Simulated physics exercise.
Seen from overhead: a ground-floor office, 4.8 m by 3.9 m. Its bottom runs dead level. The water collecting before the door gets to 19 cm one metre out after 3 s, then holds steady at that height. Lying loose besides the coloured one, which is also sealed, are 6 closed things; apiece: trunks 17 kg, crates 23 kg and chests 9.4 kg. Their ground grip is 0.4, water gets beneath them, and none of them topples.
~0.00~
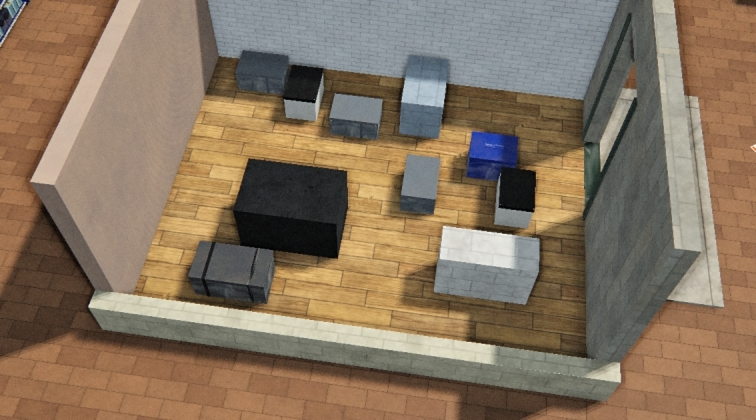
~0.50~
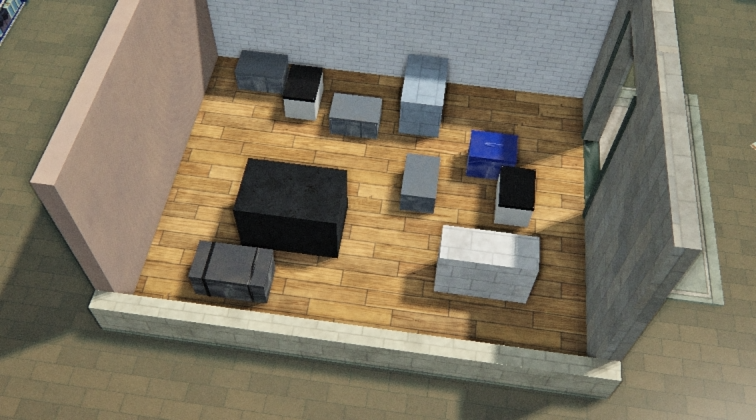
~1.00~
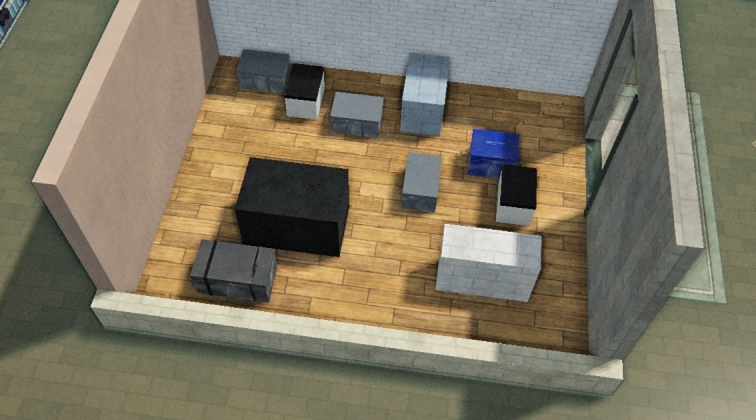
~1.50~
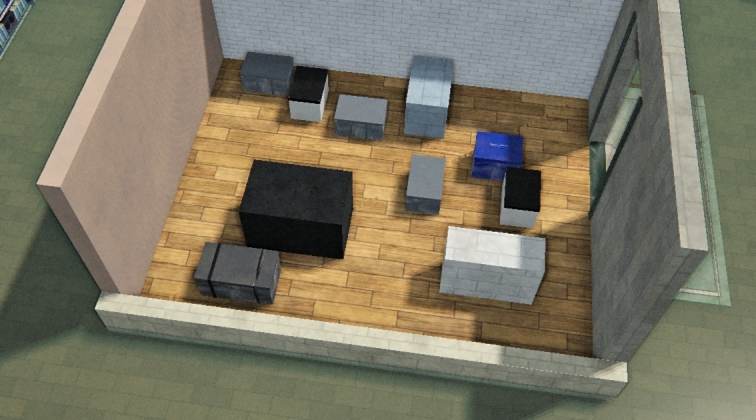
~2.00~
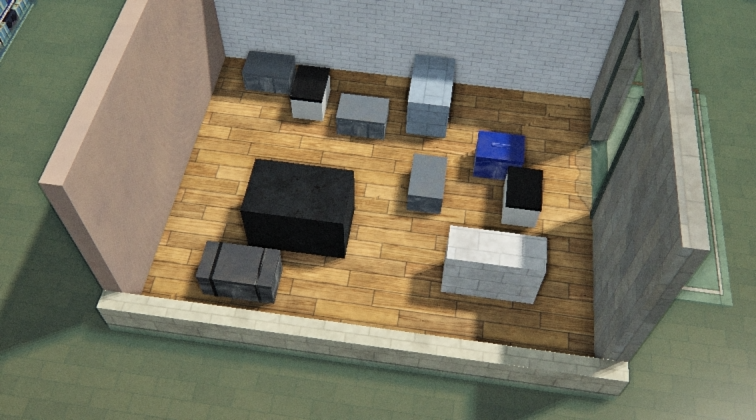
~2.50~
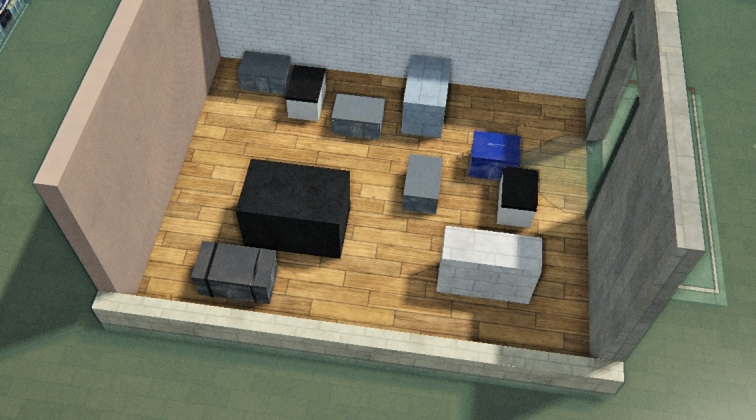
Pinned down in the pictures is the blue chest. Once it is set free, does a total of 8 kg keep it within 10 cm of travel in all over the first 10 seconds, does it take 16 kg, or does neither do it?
It will still move too far with both.
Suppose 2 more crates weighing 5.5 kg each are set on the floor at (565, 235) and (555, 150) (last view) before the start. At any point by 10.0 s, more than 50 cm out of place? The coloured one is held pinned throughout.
In order: Within the mark, above the mark.
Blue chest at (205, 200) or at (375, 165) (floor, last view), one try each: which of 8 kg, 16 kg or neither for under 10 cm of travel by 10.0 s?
Heavier load only; no load.
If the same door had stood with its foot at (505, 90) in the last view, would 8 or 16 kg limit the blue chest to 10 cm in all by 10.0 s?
Okay, so both masses fail.
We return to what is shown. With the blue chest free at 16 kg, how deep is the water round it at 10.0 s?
9 cm, roughly.
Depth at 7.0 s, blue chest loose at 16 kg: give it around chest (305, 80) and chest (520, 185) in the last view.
Depth approx. 2 cm / 6 cm.
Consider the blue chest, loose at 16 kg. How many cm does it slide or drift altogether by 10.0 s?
Roughly 150 centimetres.
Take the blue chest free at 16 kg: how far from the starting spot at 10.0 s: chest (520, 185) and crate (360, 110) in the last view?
In turn: 150 cm, 10 cm.
After 3.5 s the blue chest would be 45 cm from its start with 8 kg and 19 cm from its start with 16 kg; 3 cm of water round it then.
After 4.5 s the blue chest would be 115 cm from its start with 8 kg and 70 cm from its start with 16 kg; 6 cm of water round it then.
After 7.0 s the blue chest would be 200 cm from its start with 8 kg and 129 cm from its start with 16 kg; 7 cm of water round it then.
After 10.0 s the blue chest would be 361 cm from its start with 8 kg and 156 cm from its start with 16 kg; 9 cm of water round it then.
